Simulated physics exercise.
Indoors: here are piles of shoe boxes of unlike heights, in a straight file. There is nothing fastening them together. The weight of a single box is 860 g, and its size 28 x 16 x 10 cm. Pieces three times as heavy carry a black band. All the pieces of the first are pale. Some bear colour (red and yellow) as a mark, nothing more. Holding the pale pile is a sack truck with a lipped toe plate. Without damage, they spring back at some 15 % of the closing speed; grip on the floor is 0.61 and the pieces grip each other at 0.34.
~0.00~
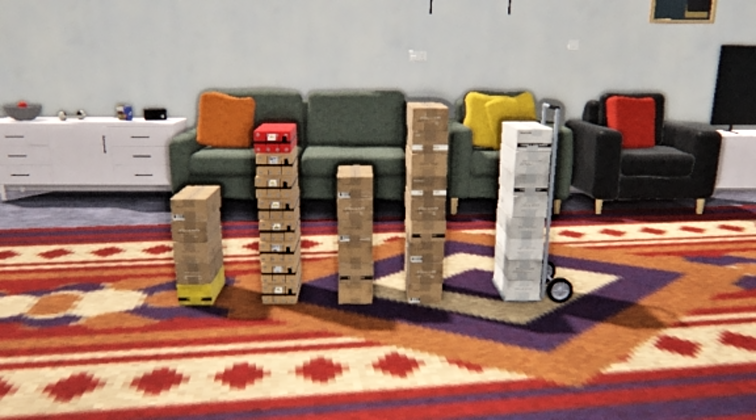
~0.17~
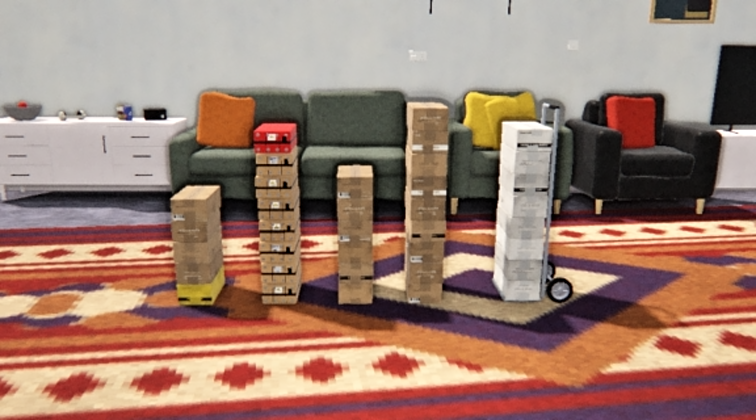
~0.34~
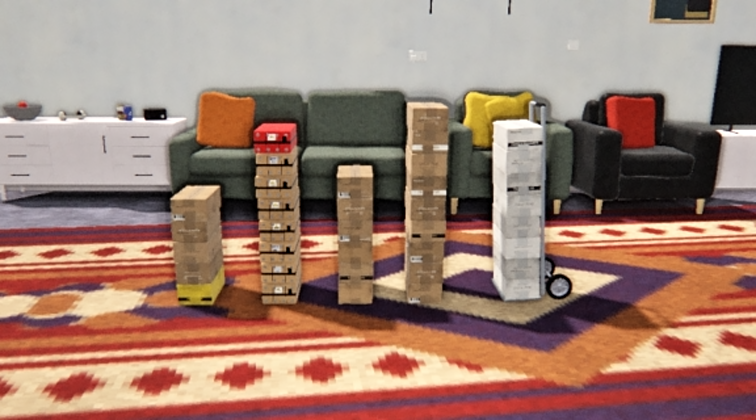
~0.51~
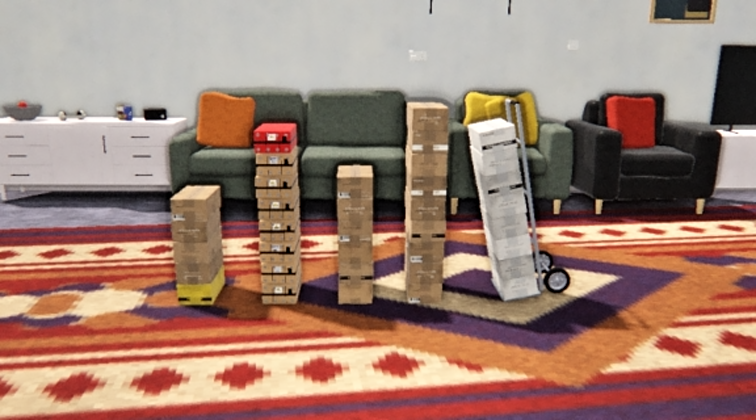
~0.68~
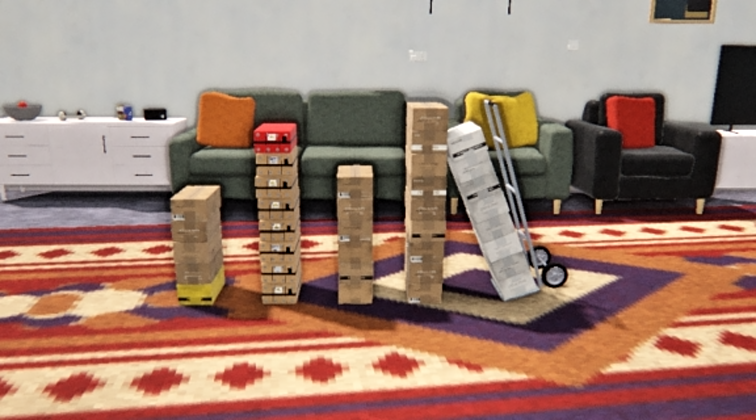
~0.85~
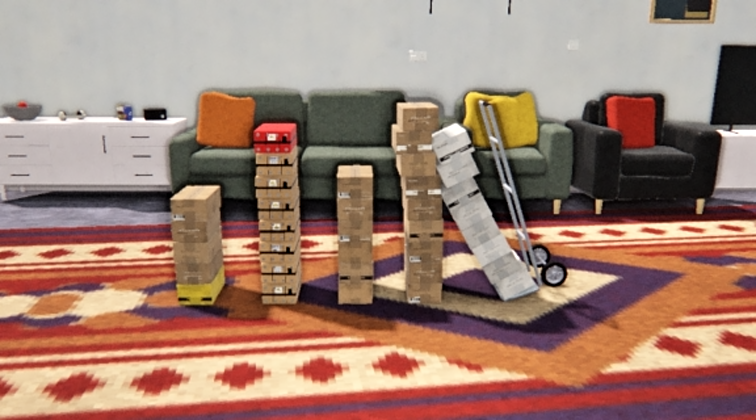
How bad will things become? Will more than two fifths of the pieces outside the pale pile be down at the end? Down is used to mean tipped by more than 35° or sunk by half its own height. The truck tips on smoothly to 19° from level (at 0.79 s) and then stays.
Yes.
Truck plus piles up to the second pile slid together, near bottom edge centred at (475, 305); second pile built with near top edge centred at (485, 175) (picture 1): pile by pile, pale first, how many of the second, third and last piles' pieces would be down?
Result: Second pile 6, third pile 0, last pile 0.
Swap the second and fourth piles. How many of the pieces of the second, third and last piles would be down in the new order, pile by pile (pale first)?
Count of fallen pieces - second: 0; third: 0; last: 0.
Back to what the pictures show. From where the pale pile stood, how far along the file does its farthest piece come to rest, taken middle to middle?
Something like 80 cm along the file.
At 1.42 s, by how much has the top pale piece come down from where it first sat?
Roughly 20 cm lower.
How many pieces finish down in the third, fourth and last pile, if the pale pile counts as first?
Pieces: Third 6, fourth 8, last 4.
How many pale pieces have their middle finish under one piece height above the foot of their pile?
The number you get is 3.
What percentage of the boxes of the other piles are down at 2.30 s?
By that time it is 80 percent.
After 1.42 s, 8 of the pale pile down; 3 of the 28 other boxes down.
After 2.30 s, 8 of the pale pile down; 22 of the 28 other boxes down; red box 30° from how it stood, 15 cm lower; yellow box 17° from how it stood.
In the end (3.7 s), 8 of the pale pile down; 26 of the 28 other boxes down; yellow box 21° from how it stood; red box 73 cm lower. That is 93 per cent. From the last view, middles, yellow box near (194, 279).
